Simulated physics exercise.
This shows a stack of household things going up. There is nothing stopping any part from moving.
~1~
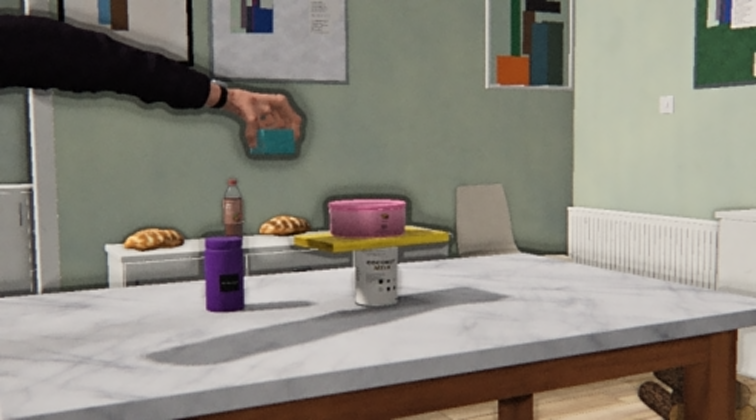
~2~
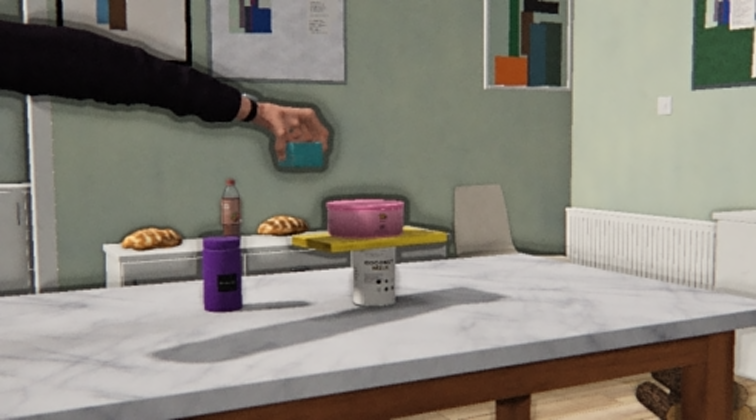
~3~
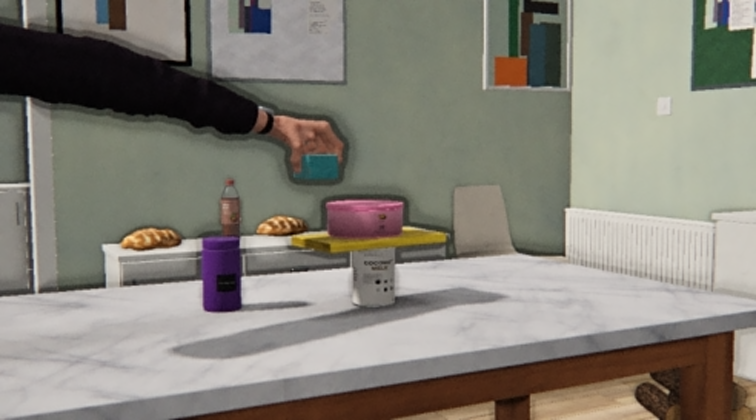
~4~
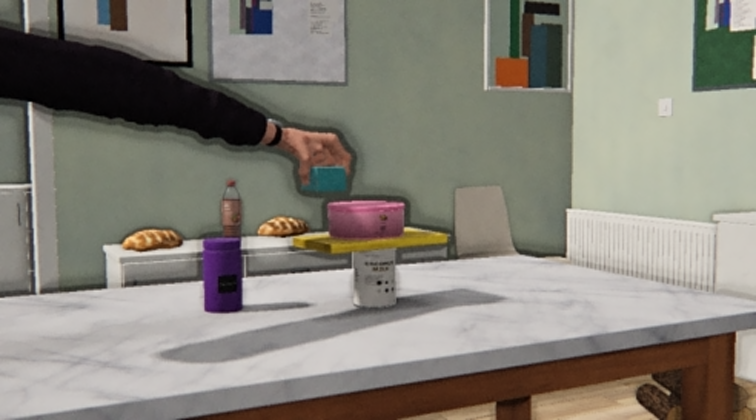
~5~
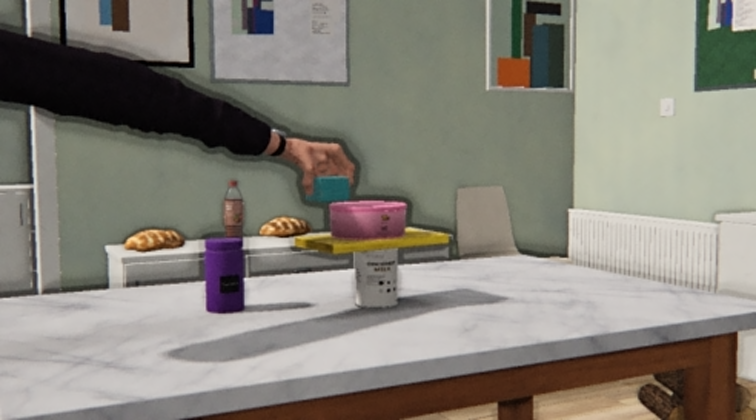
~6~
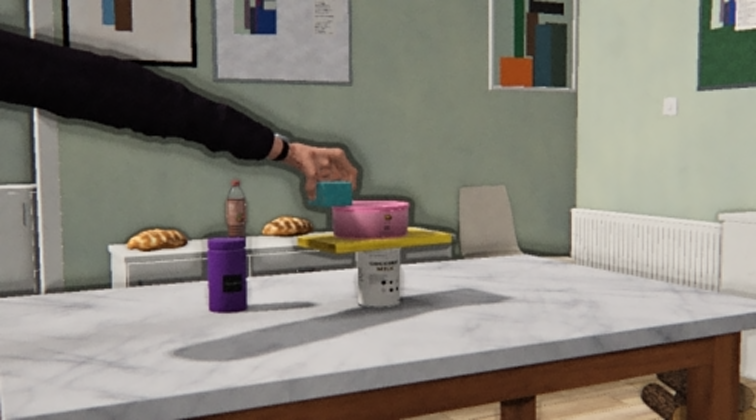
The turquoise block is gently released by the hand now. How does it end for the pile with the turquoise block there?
The pile will not survive intact.
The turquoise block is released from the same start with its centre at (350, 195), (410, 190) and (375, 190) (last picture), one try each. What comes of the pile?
Stays standing, topples over, stays standing.
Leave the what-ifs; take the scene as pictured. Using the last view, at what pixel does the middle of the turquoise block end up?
End position in the final view: Approximately (316, 224).
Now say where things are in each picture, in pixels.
Still above its spot; turquoise block (272, 142); pink tub (368, 219), in the first picture.
Still above its spot; turquoise block (301, 155); purple jar (222, 274), in the second picture.
Still above its spot; turquoise block (316, 167); pink tub (365, 219), in the third picture.
Still above its spot; turquoise block (324, 179); purple jar (223, 275), in the fourth picture.
Still above its spot; turquoise block (327, 189); pink tub (368, 220), in the fifth picture.
Set down, still held; turquoise block (330, 194); purple jar (227, 274), in the sixth picture.
Then, 0.20 s on from there, turquoise block turned 27° from how it was put near (325, 198).
Then, 0.30 s on from there, turquoise block now fallen.
Then, 0.40 s on from there, things are still on the move.
Then, 1.30 s on from there, nothing new.
In the end, fallen, turquoise block; the other 4 unmoved. At the end, from the last picture's camera, turquoise block near (316, 224). The pile comes apart.
